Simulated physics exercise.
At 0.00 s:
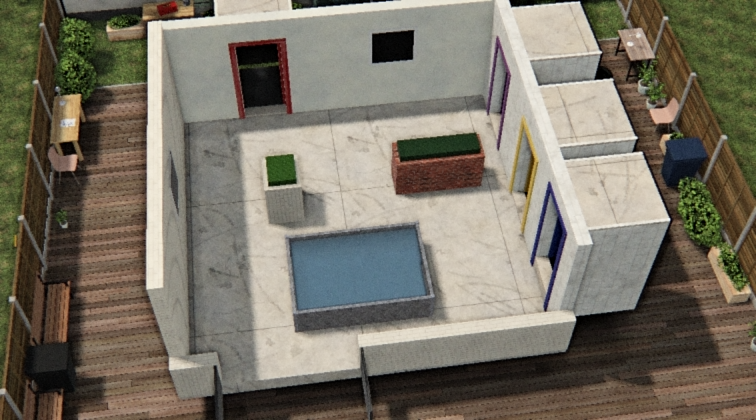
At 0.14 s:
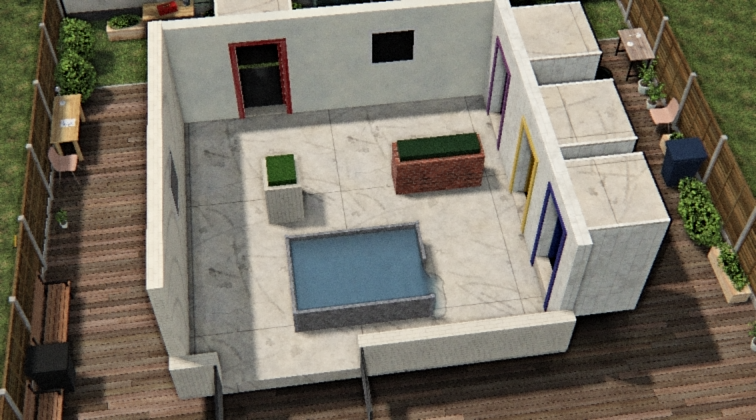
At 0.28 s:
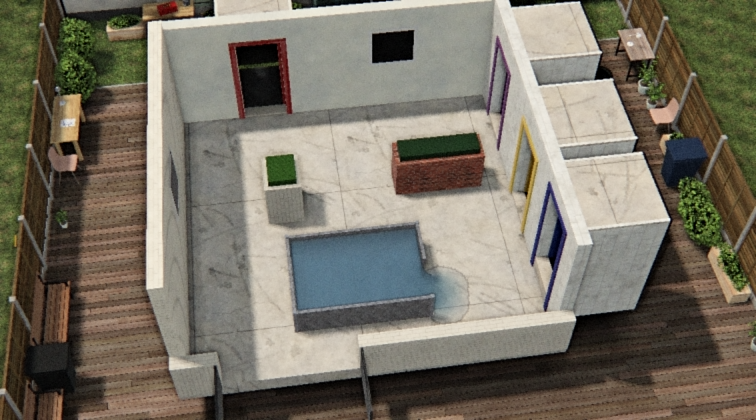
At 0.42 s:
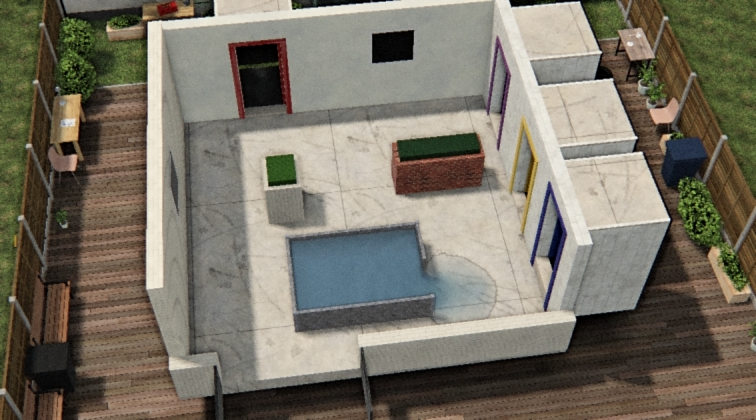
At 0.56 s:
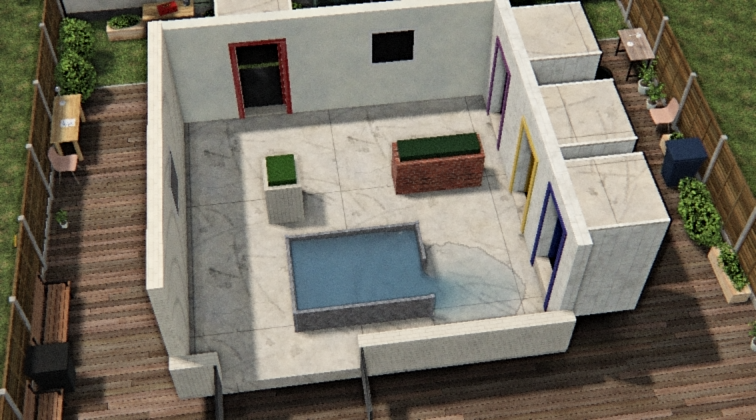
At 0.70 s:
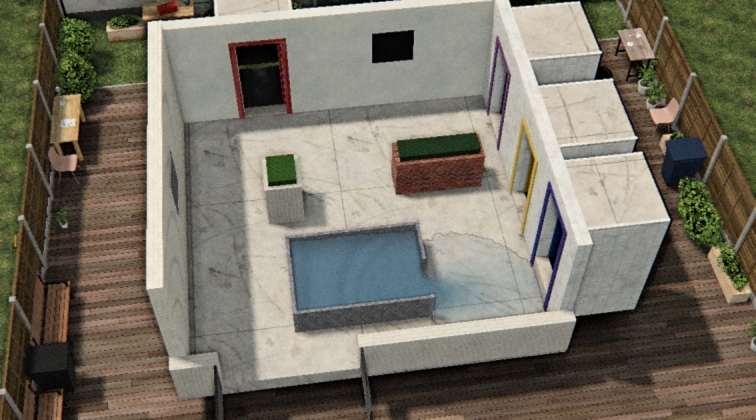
A white-walled yard with a pale stone floor, ringed by brown wooden decking and fences, is seen from high above. A grey-rimmed tank of blue water sits near the front, with a small grass-topped block and a red brick planter behind it, a red-edged doorway at the back, and yellow, blue and purple doorways on the right. The camera stays still as water pours from the tank's right side and spreads in a thin, widening sheet across the floor towards the blue doorway.
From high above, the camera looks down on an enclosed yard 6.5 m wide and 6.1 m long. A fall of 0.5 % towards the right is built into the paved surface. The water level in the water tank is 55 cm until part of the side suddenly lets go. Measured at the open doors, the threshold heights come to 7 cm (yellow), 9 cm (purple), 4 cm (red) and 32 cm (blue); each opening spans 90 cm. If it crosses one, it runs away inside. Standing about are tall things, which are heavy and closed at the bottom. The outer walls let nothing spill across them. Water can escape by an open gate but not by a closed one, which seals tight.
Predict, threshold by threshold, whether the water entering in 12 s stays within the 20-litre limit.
In order: The yellow door overshoots the limit; the purple door undershoots the limit; the red door undershoots the limit; the blue door undershoots the limit.
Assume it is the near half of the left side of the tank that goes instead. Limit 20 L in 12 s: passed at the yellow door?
Well, at yellow it would be too little.
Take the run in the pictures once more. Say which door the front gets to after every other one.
Door: Red.
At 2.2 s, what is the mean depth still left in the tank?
It averages close to 36 cm.
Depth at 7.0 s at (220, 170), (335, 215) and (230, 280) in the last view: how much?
Depths: About 0, 2 and 1 centimetres.
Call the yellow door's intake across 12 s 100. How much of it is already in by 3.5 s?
35 per cent, roughly.
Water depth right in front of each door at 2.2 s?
Door by door, in cm: Yellow reads 10, purple reads 0, red reads 0, blue reads 30.
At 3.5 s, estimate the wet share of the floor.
Wet share: Near 30 percent.
After 1.4 s water covers 15 % of the floor and is deepest (42 cm) near (552, 332); yellow door 4 cm at the sill, 0 L in, purple door not reached, red door not reached, blue door 27 cm at the sill, 0 L in.
After 2.2 s water covers 20 % of the floor and is deepest (32 cm) near (547, 316); yellow door 10 cm at the sill, 1 L in, purple door not reached, red door not reached, blue door 30 cm at the sill, 0 L in.
After 3.5 s water covers 30 % of the floor and is deepest (26 cm) near (552, 332); yellow door 11 cm at the sill, 13 L in, purple door 8 cm at the sill, 0 L in, red door not reached, blue door 22 cm at the sill, 1 L in.
After 7.0 s water covers 75 % of the floor and is deepest (16 cm) near (475, 191); yellow door 8 cm at the sill, 29 L in, purple door 7 cm at the sill, 0 L in, red door 2 cm at the sill, 0 L in, blue door 14 cm at the sill, 1 L in.
After 12.0 s water covers 95 % of the floor and is deepest (10 cm) near (472, 291); yellow door 7 cm at the sill, 35 L in, purple door 6 cm at the sill, 0 L in, red door 5 cm at the sill, 0 L in, blue door 8 cm at the sill, 1 L in.
